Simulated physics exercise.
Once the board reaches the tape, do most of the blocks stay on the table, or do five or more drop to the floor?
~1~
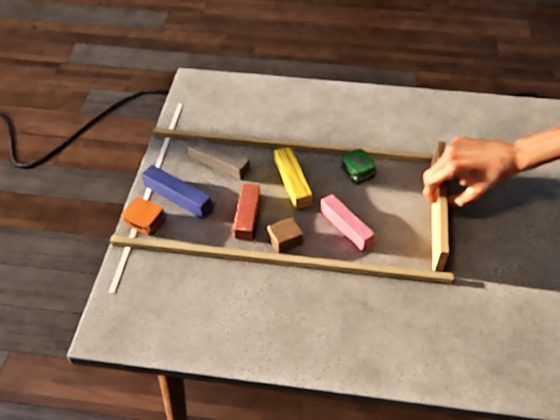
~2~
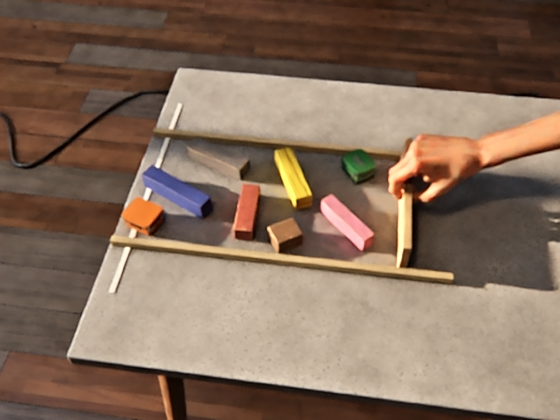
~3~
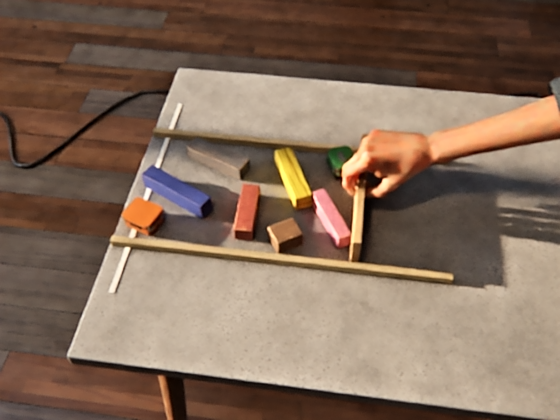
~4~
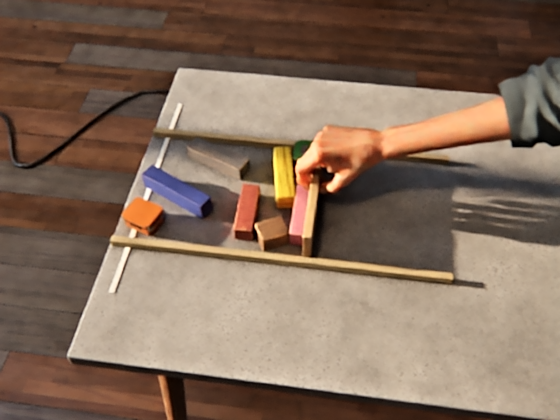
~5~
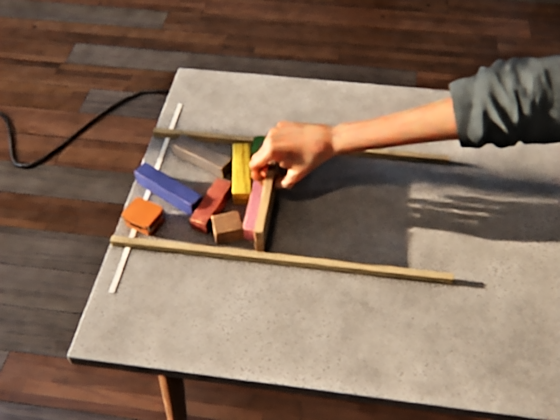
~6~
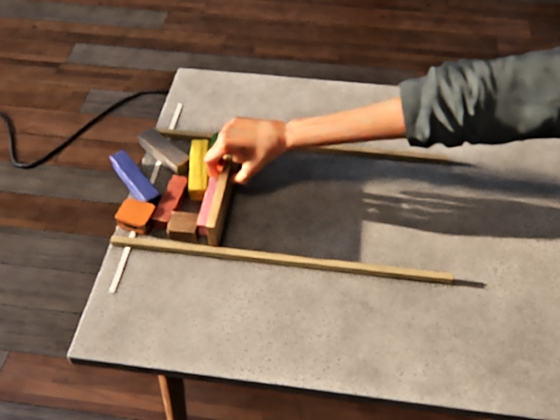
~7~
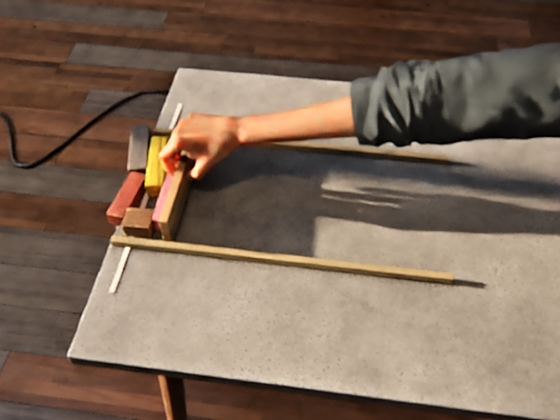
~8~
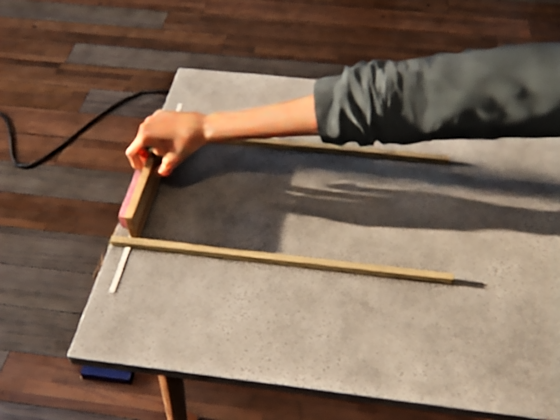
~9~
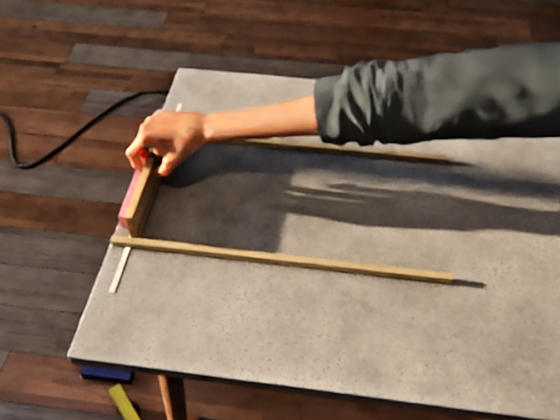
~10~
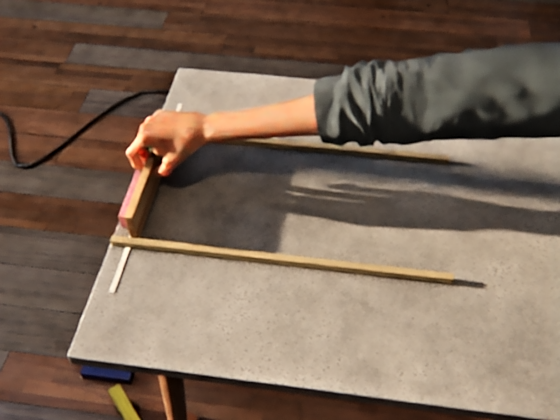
Five or more dropped to the floor. The orange, blue, red, grey, yellow and brown pieces all went over the edge, while the pink bar stayed up against the board.
A wooden board, pushed left by a hand between two rails, swept the coloured blocks together across the grey table and sent most of them over the edge, stopping near the tape with the pink bar still against it.
